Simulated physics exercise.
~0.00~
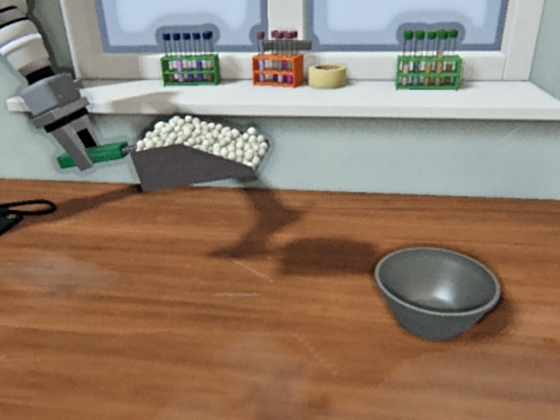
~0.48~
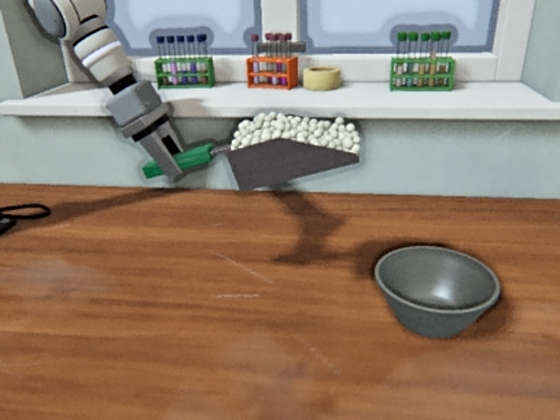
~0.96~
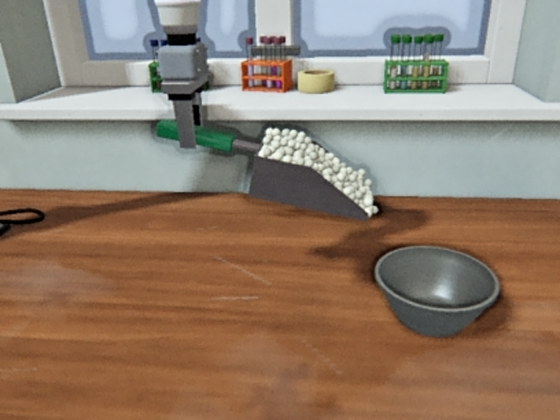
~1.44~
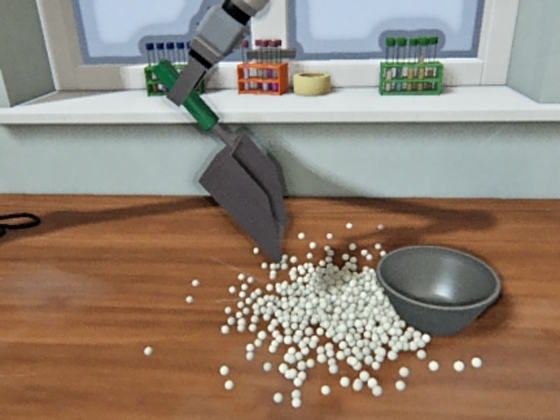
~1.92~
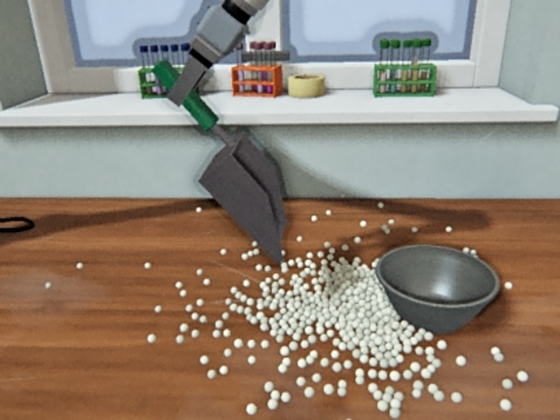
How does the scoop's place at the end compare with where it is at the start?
At the end the scoop is a little farther to the right than at the start, though it still hangs to the left of the bowl.
